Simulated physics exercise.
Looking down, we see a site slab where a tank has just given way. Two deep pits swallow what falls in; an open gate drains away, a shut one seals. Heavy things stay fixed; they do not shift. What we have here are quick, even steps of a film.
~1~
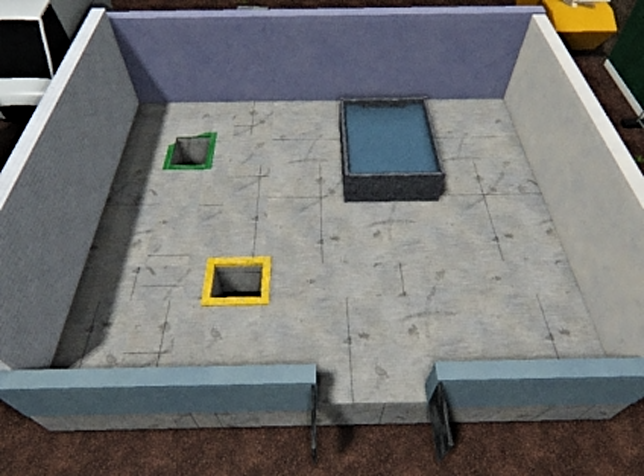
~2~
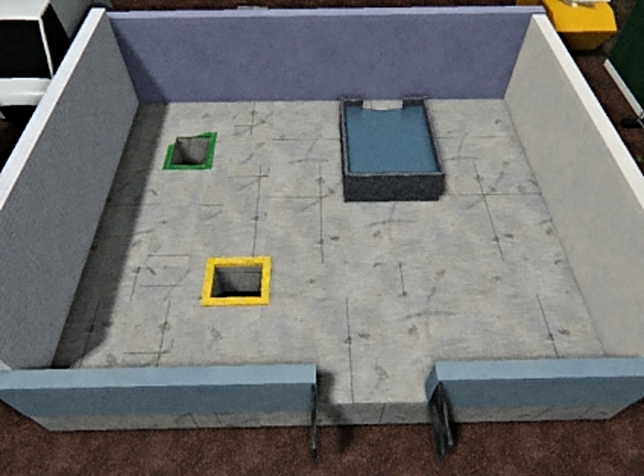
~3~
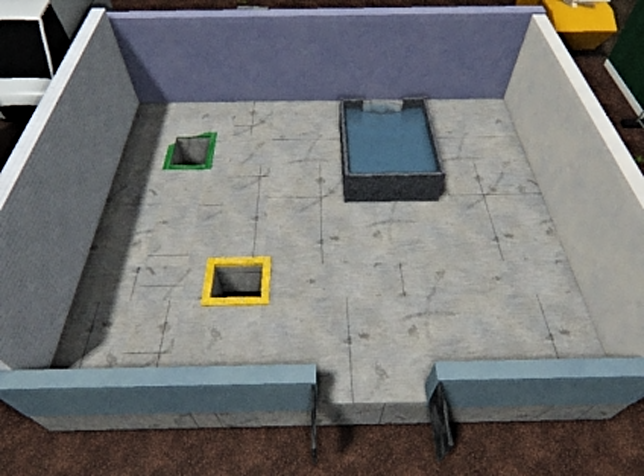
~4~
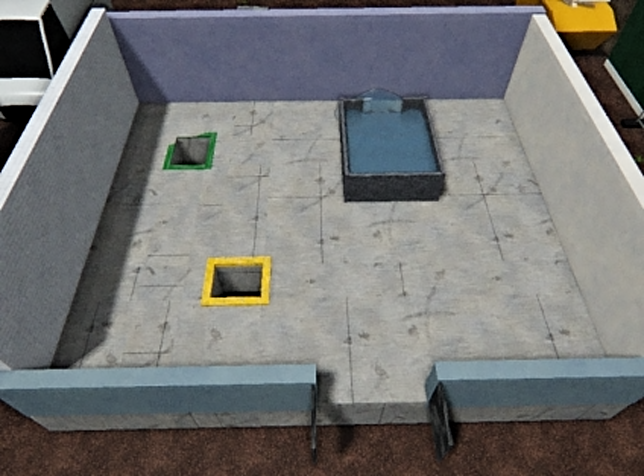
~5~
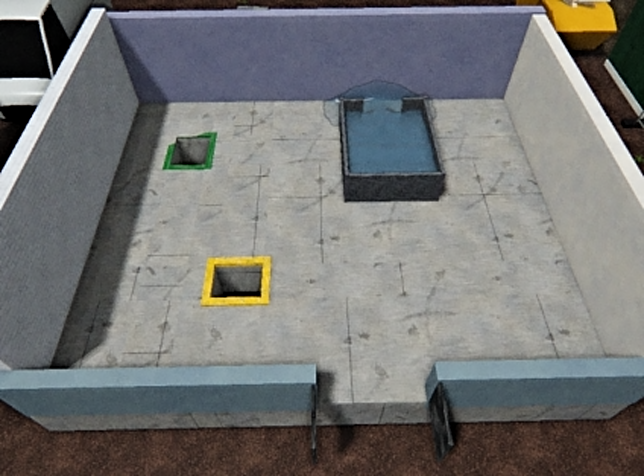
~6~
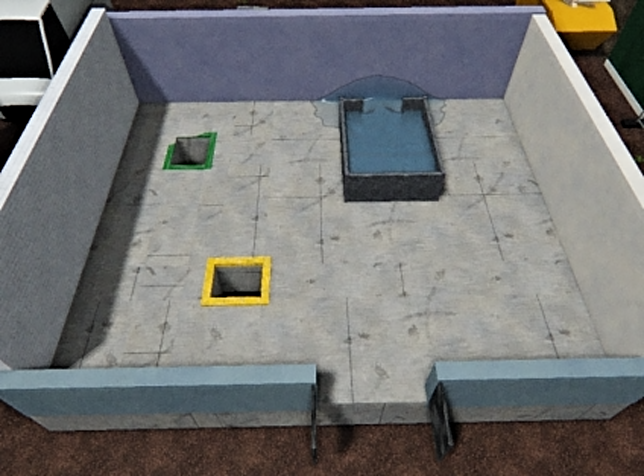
Water pours through a gap in the open tank's far side and spreads outward.
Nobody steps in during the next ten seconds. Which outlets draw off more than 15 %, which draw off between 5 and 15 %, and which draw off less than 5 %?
Outcome: The gate claims a light share - short of five per cent. The green pit claims an in-between share - five to fifteen per cent. The yellow pit claims a light share - short of five per cent.
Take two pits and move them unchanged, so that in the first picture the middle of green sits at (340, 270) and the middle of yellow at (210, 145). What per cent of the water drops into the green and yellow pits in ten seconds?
I reckon green ends up with 2 percent and yellow with 4 percent.
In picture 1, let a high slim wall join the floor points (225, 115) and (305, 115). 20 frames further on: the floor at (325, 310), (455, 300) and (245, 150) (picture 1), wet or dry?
Going spot by spot: High and dry, then high and dry, then drenched.
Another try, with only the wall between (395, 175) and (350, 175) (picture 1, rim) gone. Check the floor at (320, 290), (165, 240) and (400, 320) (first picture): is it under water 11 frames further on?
Going point by point: Waterlogged, left unwetted, waterlogged.
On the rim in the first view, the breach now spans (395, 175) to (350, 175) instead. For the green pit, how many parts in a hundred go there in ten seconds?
The green pit takes 0 per cent.
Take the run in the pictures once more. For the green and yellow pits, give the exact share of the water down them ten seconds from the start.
First 12 %, then 0 %.
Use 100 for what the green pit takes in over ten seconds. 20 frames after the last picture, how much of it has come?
Roughly 35 percent.
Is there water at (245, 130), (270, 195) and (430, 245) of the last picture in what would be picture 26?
Points in order - 1: Inundated; 2: Inundated; 3: Unwetted.
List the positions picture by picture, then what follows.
In the first frame, still water in the open tank at (388, 137).
In the second frame, the front is at a hidden place, out from the gap on the open tank's far side.
In the third frame, water pours out on the open tank's far side and has run to a hidden place.
In the fourth frame, the front is at a hidden place, out from the gap on the open tank's far side.
In the fifth frame, water pours out on the open tank's far side and has run to (428, 100).
In the sixth frame, water pours out on the open tank's far side and has run to (441, 100).
A moment on, water covers 10 % of the floor; the gate 0 %, the green pit 0 %, the yellow pit 0 %.
Next, water covers 20 % of the floor; the gate 0 %, the green pit 1 %, the yellow pit 0 %.
Then, water covers 40 % of the floor; the gate 0 %, the green pit 4 %, the yellow pit 0 %.
Later, water covers 65 % of the floor; the gate 0 %, the green pit 8 %, the yellow pit 0 %.
In the end, water covers 80 % of the floor; the gate 2 %, the green pit 12 %, the yellow pit 0 %.
